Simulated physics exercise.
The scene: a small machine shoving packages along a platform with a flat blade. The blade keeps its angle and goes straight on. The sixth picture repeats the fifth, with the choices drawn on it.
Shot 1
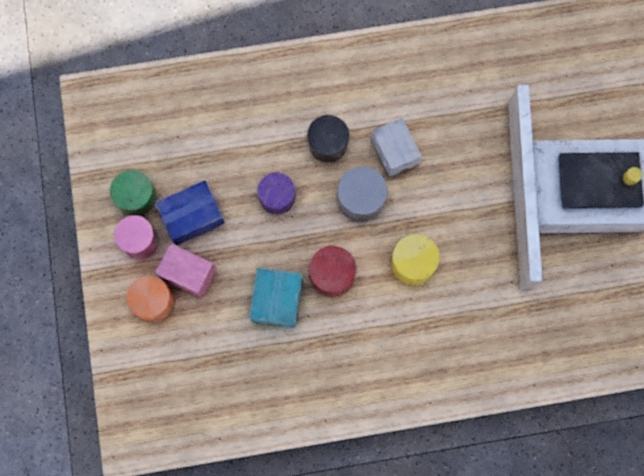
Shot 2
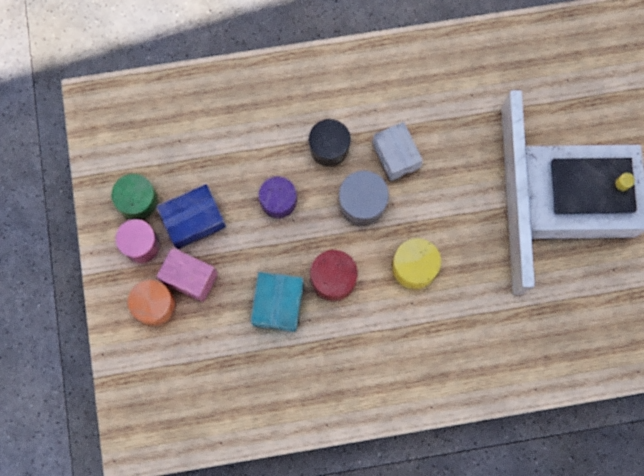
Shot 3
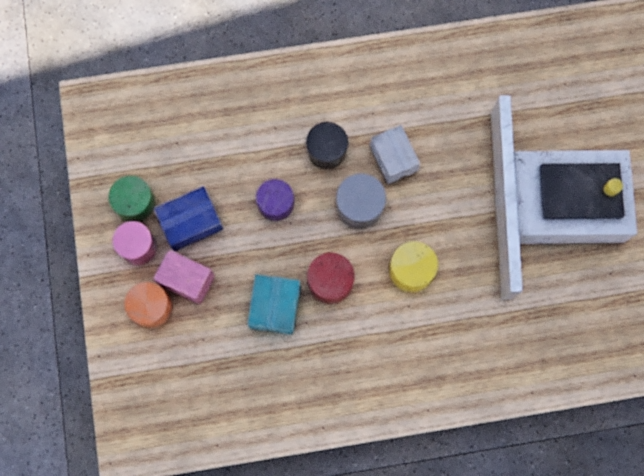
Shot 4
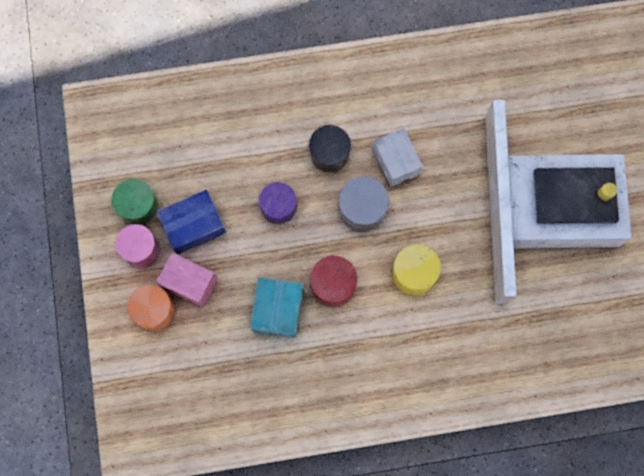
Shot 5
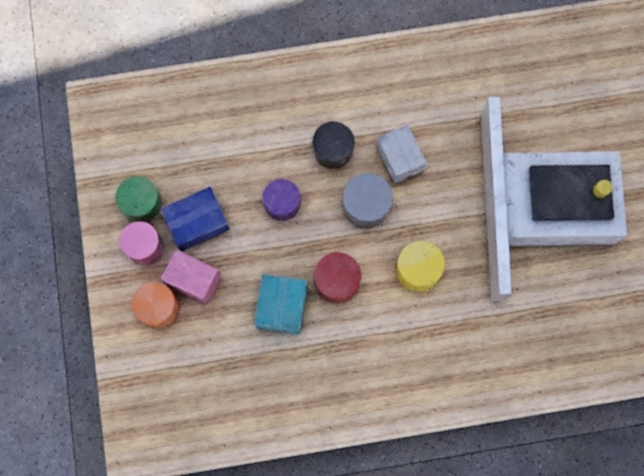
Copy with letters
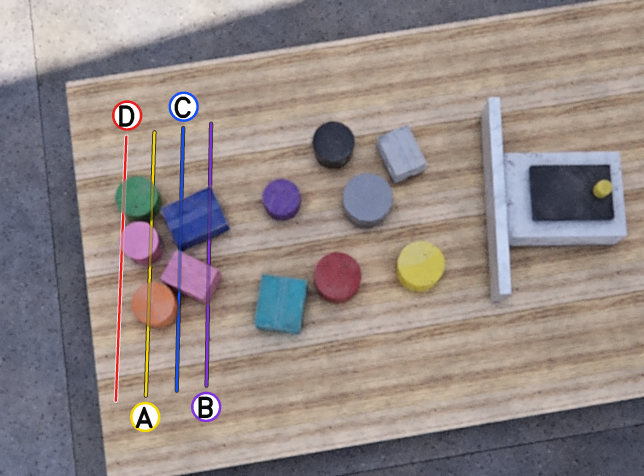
A small machine with a flat blade inches left toward scattered colourful blocks that stay still.
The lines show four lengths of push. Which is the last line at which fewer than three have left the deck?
Line C.
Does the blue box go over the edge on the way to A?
Yes.
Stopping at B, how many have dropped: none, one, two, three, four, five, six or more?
The count is none.
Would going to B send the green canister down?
By then, no.
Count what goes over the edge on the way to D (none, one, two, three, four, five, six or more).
Six or more.
On the copy, A at (150, 260); B at (209, 250); C at (180, 255); D at (121, 264).
On C. First, robot (450, 211); black pail (321, 146); white box (358, 157).
Then, robot (335, 229); pink pail (117, 235); pink crate (149, 267).
Finally, robot (244, 244); pink pail over the edge; pink crate over the edge; two fallen.
By contrast, A drops four; B is within the limit but short; D drops eight.
